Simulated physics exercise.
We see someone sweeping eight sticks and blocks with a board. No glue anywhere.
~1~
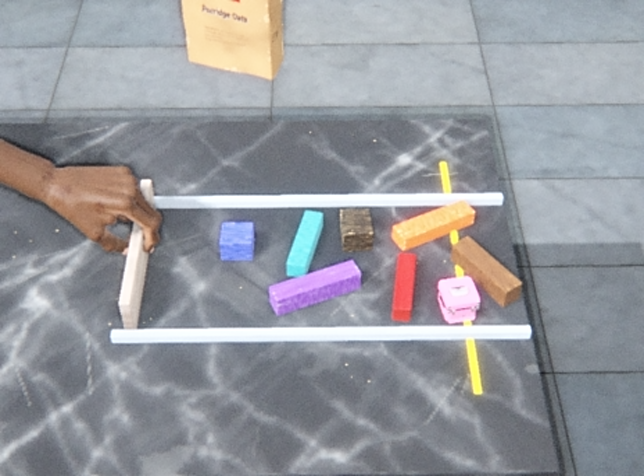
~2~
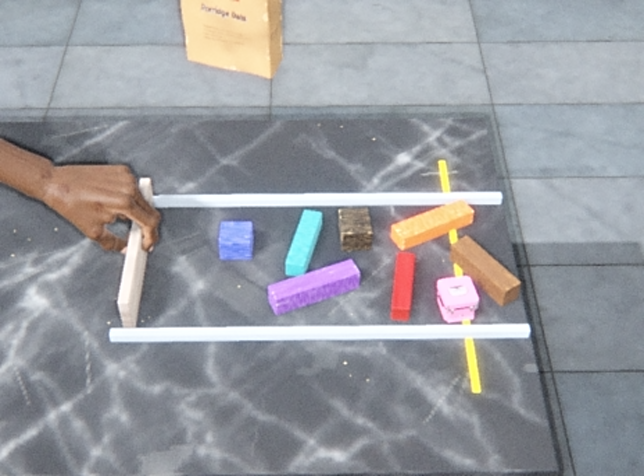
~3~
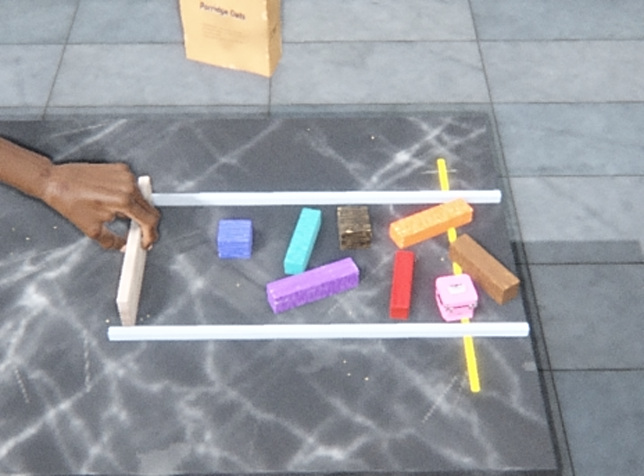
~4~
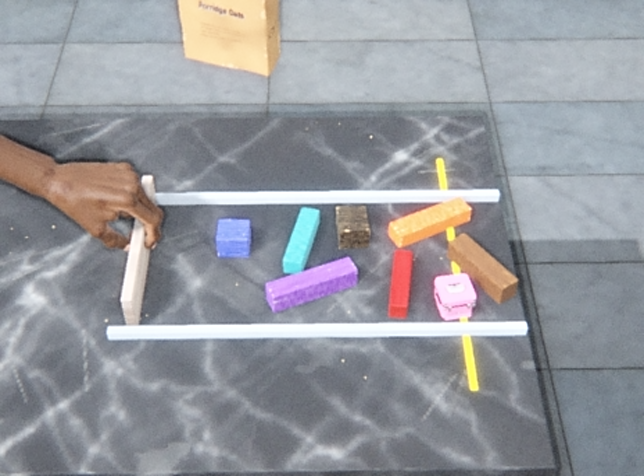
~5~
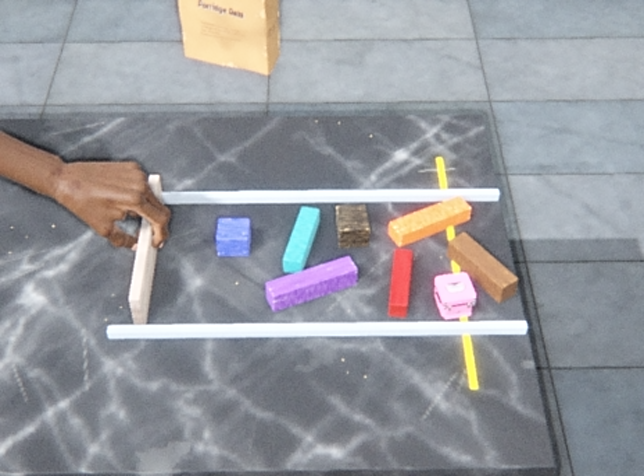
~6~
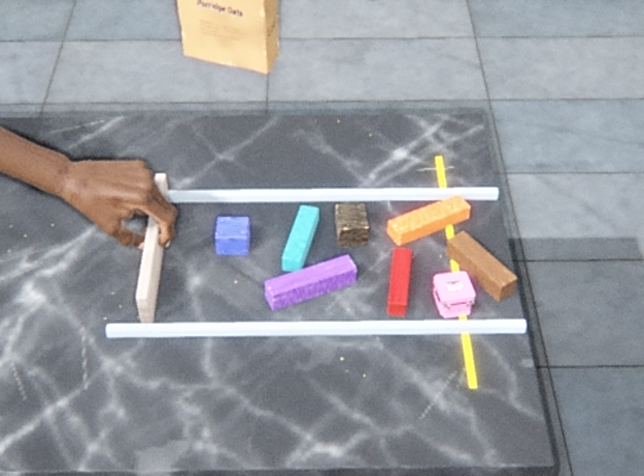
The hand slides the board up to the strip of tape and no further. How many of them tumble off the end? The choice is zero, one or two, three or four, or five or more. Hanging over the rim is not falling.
The number that fall off is three or four.
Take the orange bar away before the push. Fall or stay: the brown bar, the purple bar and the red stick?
The brown bar tumbles off, the purple bar remains up, the red stick survives.
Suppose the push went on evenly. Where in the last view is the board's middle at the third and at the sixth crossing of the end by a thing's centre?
Near (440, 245) and (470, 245).
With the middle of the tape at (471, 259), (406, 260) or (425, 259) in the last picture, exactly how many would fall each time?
In that order 4, 1 and 2.
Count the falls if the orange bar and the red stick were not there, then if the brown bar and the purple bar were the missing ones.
First 2, then 2.
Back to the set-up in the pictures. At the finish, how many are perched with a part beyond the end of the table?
2 of them.
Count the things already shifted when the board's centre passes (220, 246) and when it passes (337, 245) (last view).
At the one place 1, at the other 6.
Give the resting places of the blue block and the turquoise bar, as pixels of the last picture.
About (467, 233), and the other about (491, 232).
A little later, none off yet; brown bar at rest near (481, 266); pink case at rest near (453, 295); orange bar at rest near (429, 220).
Next, none off yet; brown bar at rest near (481, 266); pink case at rest near (453, 295); orange bar shifted a little near (445, 218).
Later still, none off yet; brown bar shifted a little near (501, 264); pink case shifted about its own width near (485, 302); orange bar shifted about its own width near (507, 212).
When it is over, the number that fall off is three or four; down, black block, orange bar, pink case and brown bar.
